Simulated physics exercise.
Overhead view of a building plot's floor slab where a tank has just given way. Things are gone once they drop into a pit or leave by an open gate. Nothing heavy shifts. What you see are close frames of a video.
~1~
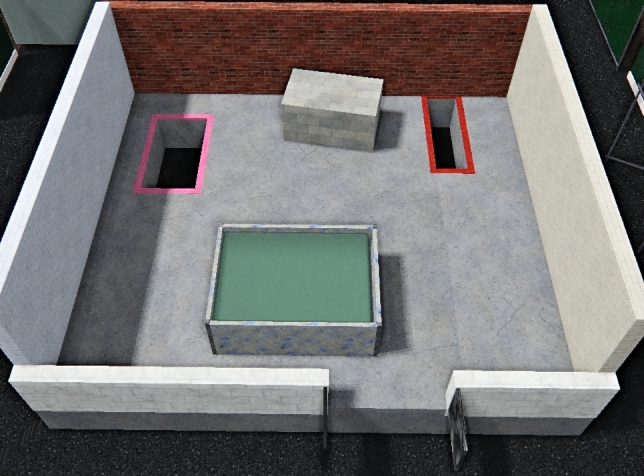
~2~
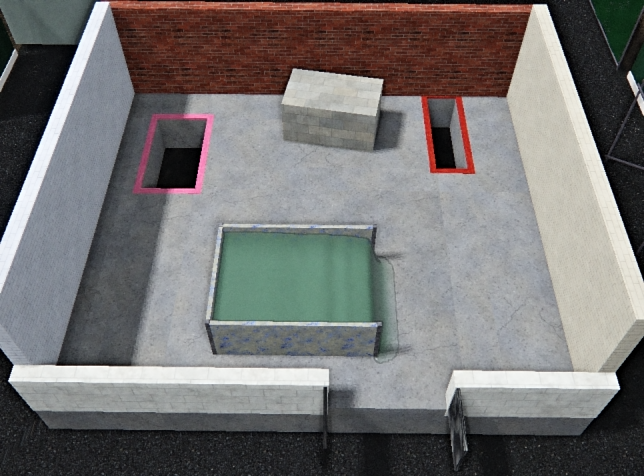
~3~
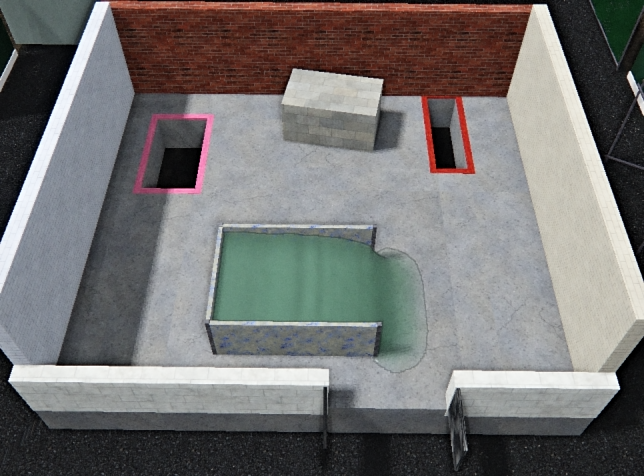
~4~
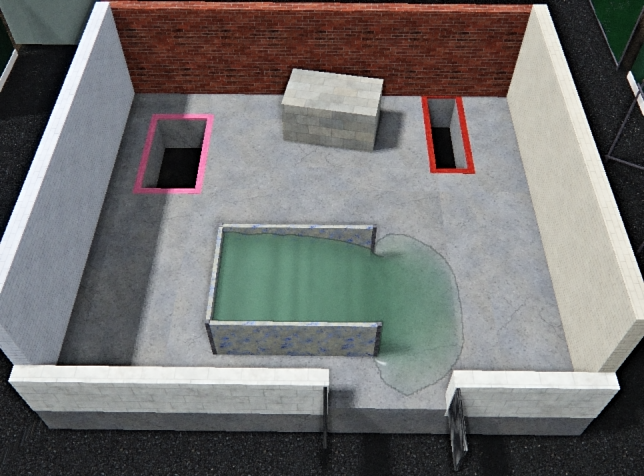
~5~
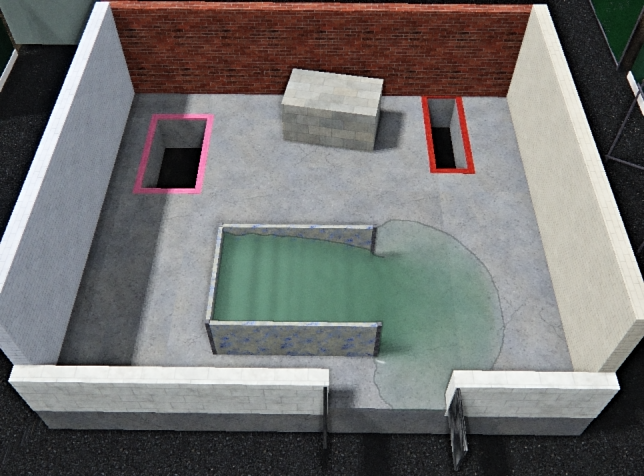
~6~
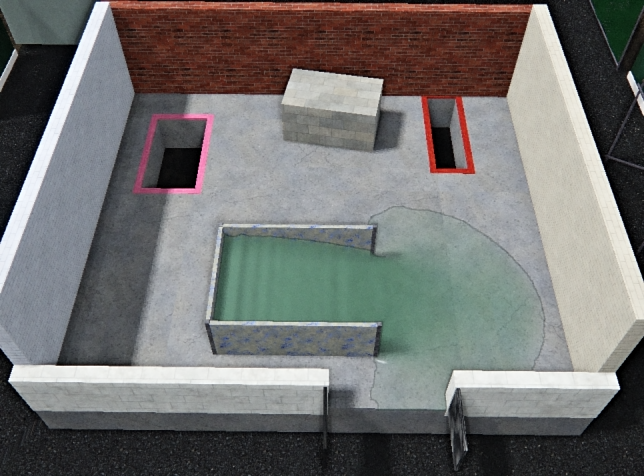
In this clip, green water sits in a rectangular tank on a walled concrete slab, then pours out through the tank's open right side and spreads across the floor in a widening, rounded sheet toward the right wall and front opening.
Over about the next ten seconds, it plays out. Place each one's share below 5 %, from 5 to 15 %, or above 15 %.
I'd say the gate drains a fair bit - five to fifteen per cent. I'd say the red pit drains a lot - upwards of fifteen per cent. I'd say the pink pit drains very little - not reaching five per cent.
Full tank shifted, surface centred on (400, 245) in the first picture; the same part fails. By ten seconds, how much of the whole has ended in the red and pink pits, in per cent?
Within ten seconds, red collects 40 percent of the total and pink collects 6 percent.
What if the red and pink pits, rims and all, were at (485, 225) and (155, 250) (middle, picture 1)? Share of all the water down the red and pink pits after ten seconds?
Per cent by pit - red: 55 / pink: 0.
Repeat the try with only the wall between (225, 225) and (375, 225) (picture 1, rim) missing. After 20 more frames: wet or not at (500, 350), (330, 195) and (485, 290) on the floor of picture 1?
First point spared, second point swamped, third point spared.
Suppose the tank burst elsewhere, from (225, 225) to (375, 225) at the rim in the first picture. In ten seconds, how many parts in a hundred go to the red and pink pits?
Red about 25 %, pink about 40 %.
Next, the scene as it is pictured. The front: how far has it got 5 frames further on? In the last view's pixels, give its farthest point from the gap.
The front should reach about (523, 191).
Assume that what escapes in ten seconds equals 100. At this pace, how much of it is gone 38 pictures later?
I'd estimate close to 60 per cent.
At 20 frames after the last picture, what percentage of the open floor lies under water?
About 35 per cent.
A moment on, water covers 25 % of the floor; the gate 1 %, the red pit 0 %, the pink pit 0 %.
Next, water covers 30 % of the floor; the gate 1 %, the red pit 0 %, the pink pit 0 %.
Then, water covers 35 % of the floor; the gate 3 %, the red pit 6 %, the pink pit 0 %.
Later, water covers 55 % of the floor; the gate 9 %, the red pit 28 %, the pink pit 0 %.
In the end, water covers 60 % of the floor; the gate 13 %, the red pit 46 %, the pink pit 2 %.
